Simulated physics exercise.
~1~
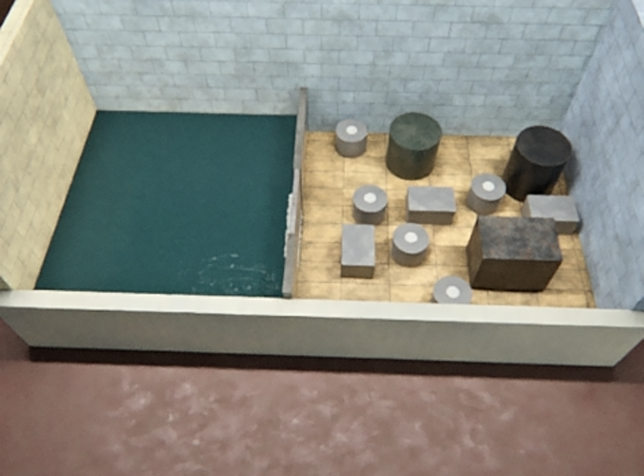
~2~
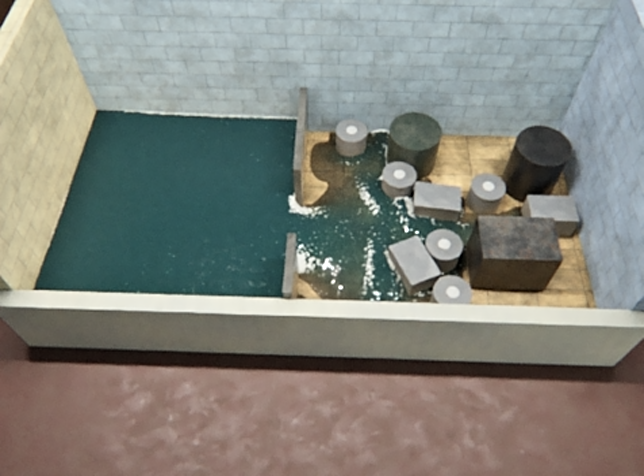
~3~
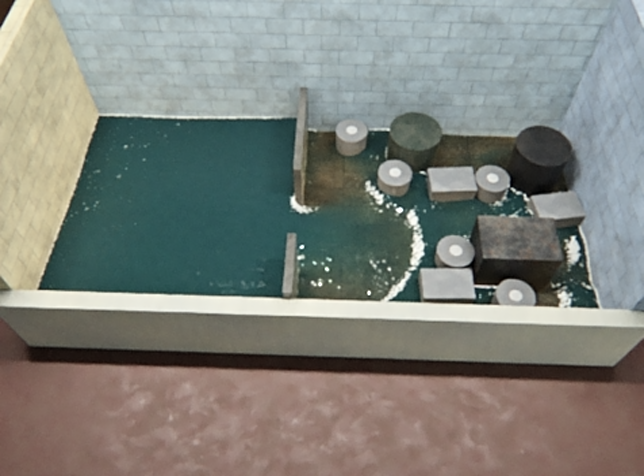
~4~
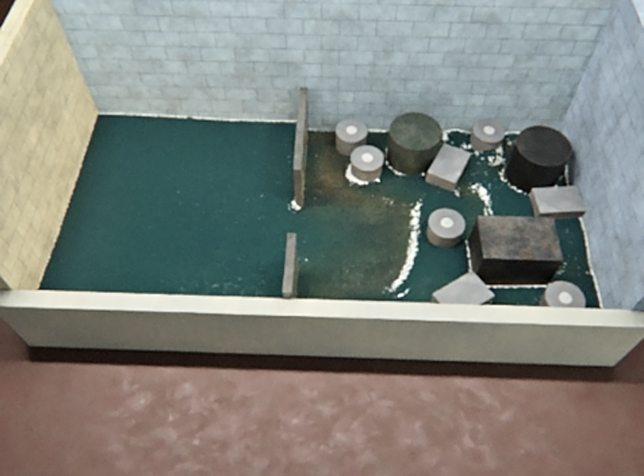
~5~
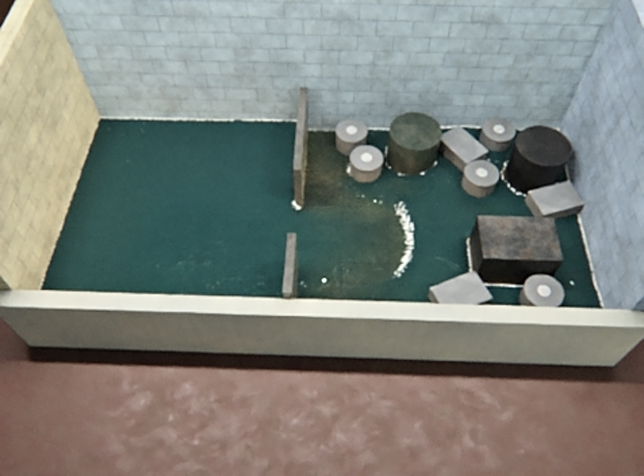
Walled room of dark green water bursting through a gap in the divider, flooding the dry side and scattering grey blocks and tubs.
